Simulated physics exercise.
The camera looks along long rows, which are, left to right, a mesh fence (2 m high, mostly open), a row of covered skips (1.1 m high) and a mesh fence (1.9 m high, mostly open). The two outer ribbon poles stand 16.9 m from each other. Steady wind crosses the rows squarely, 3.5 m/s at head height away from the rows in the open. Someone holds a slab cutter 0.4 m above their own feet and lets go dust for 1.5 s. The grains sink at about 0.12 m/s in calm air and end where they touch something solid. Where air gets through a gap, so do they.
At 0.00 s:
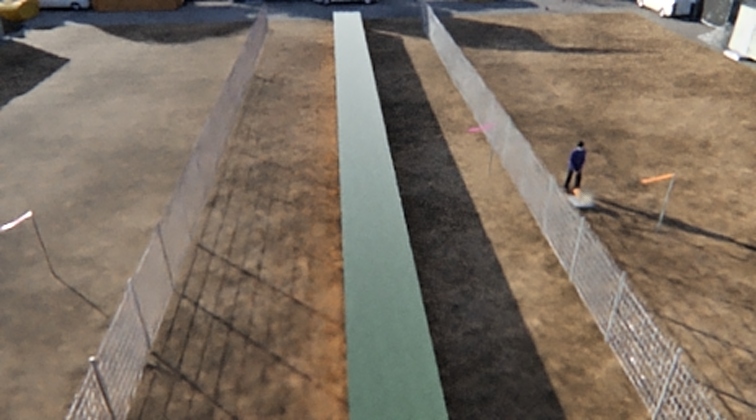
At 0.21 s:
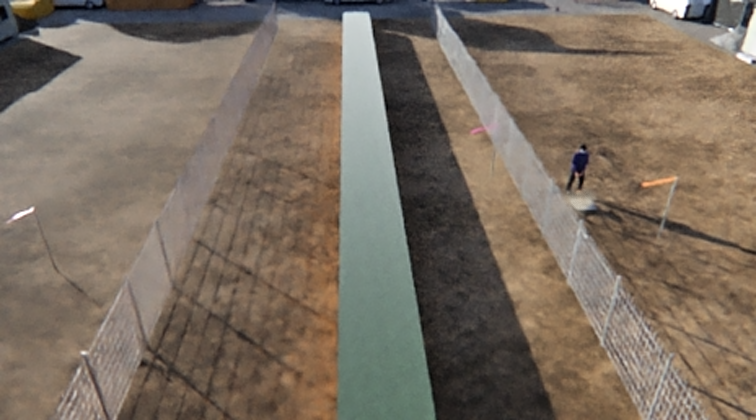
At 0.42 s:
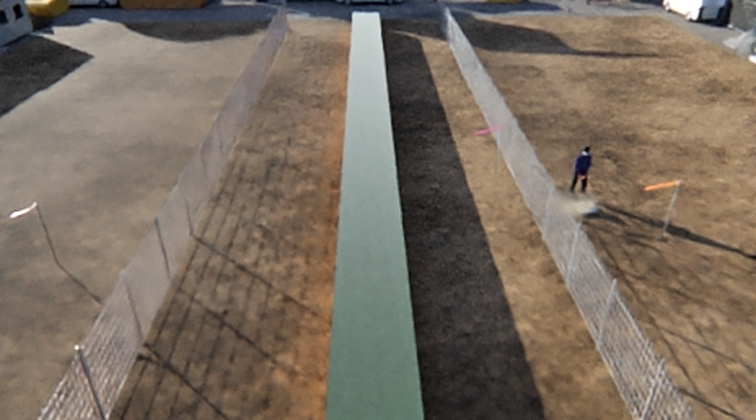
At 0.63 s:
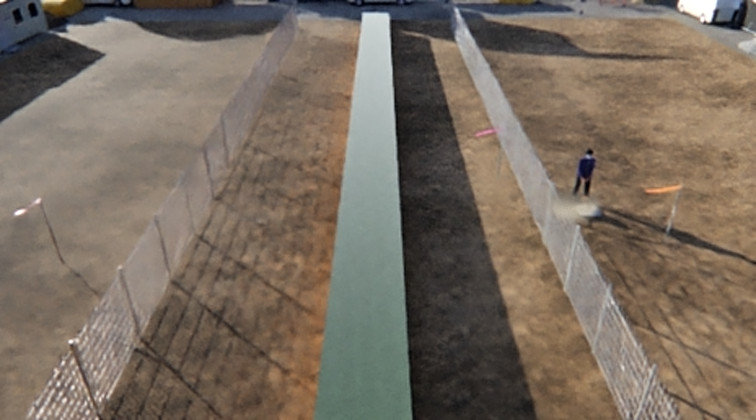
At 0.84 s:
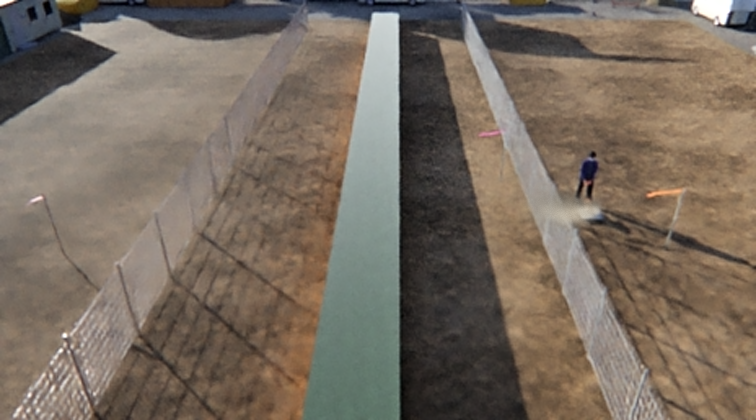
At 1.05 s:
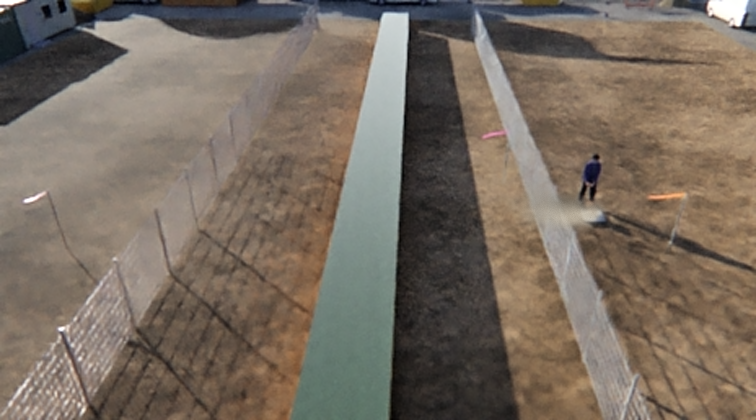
In the video, a person stands right of a long green row flanked by mesh fences while ribbons on poles stream left; pale dust appears near their feet and spreads left across the right fence as the view gradually shifts.
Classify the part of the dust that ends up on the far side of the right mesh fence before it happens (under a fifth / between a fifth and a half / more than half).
The share is more than half.
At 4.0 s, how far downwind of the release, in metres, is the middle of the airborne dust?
Roughly 5.5 metres.
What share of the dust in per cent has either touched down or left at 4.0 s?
I reckon it's close to 45 percent.
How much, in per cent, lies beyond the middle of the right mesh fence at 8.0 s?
Roughly 75 per cent.
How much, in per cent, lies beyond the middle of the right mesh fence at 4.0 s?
Estimate: Around 75 %.
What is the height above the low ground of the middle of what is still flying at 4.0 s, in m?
About 1.4 m high.
After 2.5 s, 70 % is in the air or yet to come; 71 % is beyond the right mesh fence; the middle of what still flies is 0.5 m above the low ground, near (501, 206).
After 4.0 s, 55 % is in the air or yet to come; 77 % is beyond the right mesh fence; the middle of what still flies is 1.4 m above the low ground, near (408, 178).
After 8.0 s, 45 % is in the air or yet to come; 77 % is beyond the right mesh fence; the middle of what still flies is 1.7 m above the low ground, near (65, 161).
After 20.0 s, 6 % is in the air or yet to come; 77 % is beyond the right mesh fence.
After 45.0 s, 0 % is in the air or yet to come; 77 % is beyond the right mesh fence.
